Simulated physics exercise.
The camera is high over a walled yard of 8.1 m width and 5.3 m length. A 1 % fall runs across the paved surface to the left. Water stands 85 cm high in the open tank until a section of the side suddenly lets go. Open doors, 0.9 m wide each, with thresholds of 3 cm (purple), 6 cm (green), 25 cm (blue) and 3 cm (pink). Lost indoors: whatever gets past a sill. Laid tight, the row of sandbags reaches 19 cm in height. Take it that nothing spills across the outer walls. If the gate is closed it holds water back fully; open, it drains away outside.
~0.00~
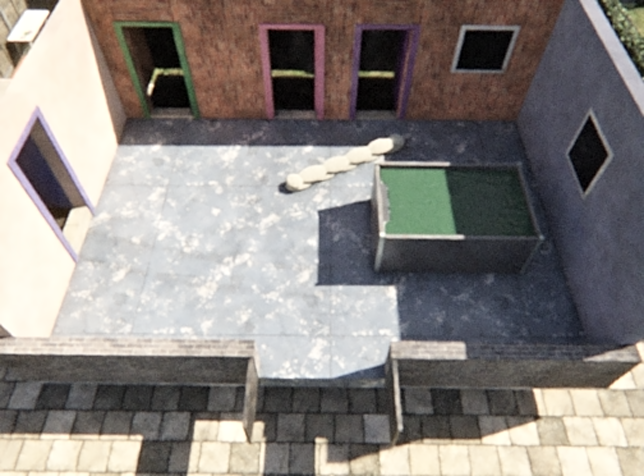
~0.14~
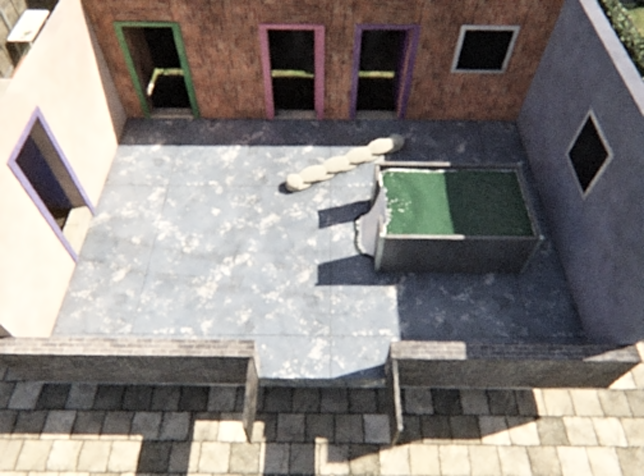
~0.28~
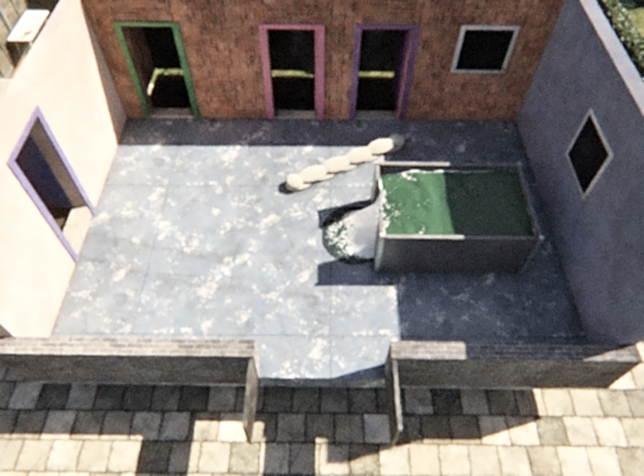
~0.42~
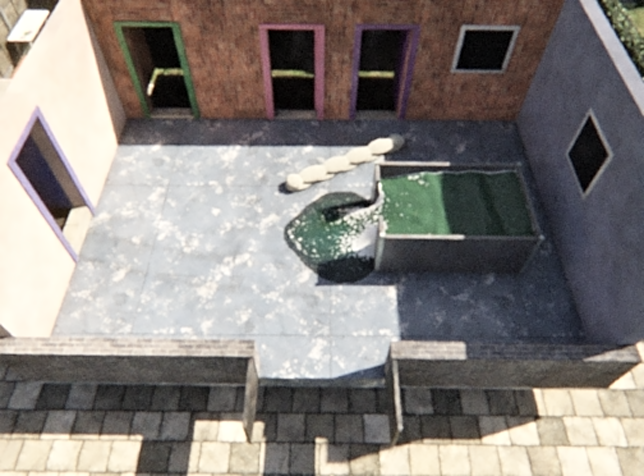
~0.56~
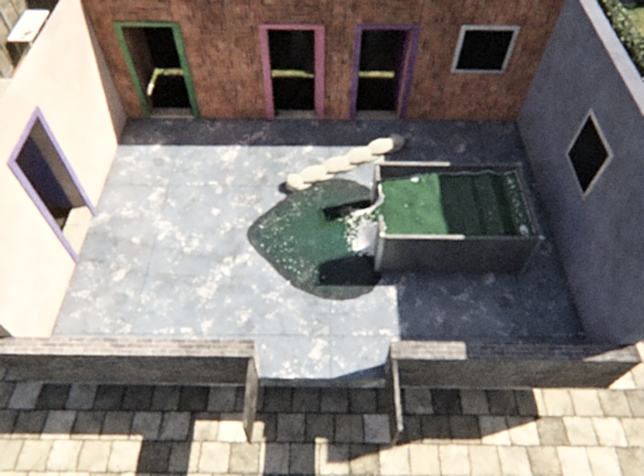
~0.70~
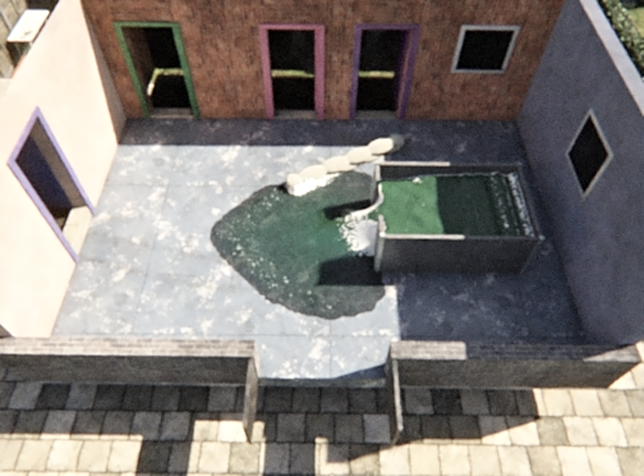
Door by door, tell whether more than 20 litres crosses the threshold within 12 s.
At the end, purple door: Past the limit. Green door: Past the limit. Blue door: Within the limit. Pink door: Within the limit.
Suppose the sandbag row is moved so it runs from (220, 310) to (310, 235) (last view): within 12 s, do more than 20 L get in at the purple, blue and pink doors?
At the purple door the limit is not reached, at the blue door it is not reached, and at the pink door it is exceeded.
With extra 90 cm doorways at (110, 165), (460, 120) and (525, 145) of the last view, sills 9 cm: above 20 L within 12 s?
The first one exceeds it, the second one doesn't reach it, and the third one doesn't reach it.
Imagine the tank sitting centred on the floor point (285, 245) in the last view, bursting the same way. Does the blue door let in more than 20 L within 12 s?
Lab note: Blue door limit exceeded.
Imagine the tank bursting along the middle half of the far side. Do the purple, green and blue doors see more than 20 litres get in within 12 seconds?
Purple door surpasses it, green door doesn't reach it, blue door doesn't reach it.
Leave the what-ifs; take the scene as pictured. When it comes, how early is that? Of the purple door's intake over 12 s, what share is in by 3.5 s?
About 0%.
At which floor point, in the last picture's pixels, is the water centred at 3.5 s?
(286, 235).
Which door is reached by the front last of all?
It's the purple door that comes last.
After 1.4 s water covers 40 % of the floor and is deepest (46 cm) near (369, 233); purple door not reached, green door not reached, blue door 2 cm at the sill, 0 L in, pink door not reached.
After 2.2 s water covers 50 % of the floor and is deepest (46 cm) near (42, 359); purple door not reached, green door not reached, blue door 20 cm at the sill, 0 L in, pink door not reached.
After 3.5 s water covers 55 % of the floor and is deepest (28 cm) near (369, 233); purple door not reached, green door 11 cm at the sill, 3 L in, blue door 19 cm at the sill, 2 L in, pink door not reached.
After 7.0 s water covers 75 % of the floor and is deepest (21 cm) near (127, 120); purple door 2 cm at the sill, 0 L in, green door 14 cm at the sill, 88 L in, blue door 12 cm at the sill, 2 L in, pink door 4 cm at the sill, 1 L in.
After 12.0 s water covers 95 % of the floor and is deepest (12 cm) near (42, 359); purple door 7 cm at the sill, 50 L in, green door 10 cm at the sill, 211 L in, blue door 9 cm at the sill, 2 L in, pink door 6 cm at the sill, 9 L in.
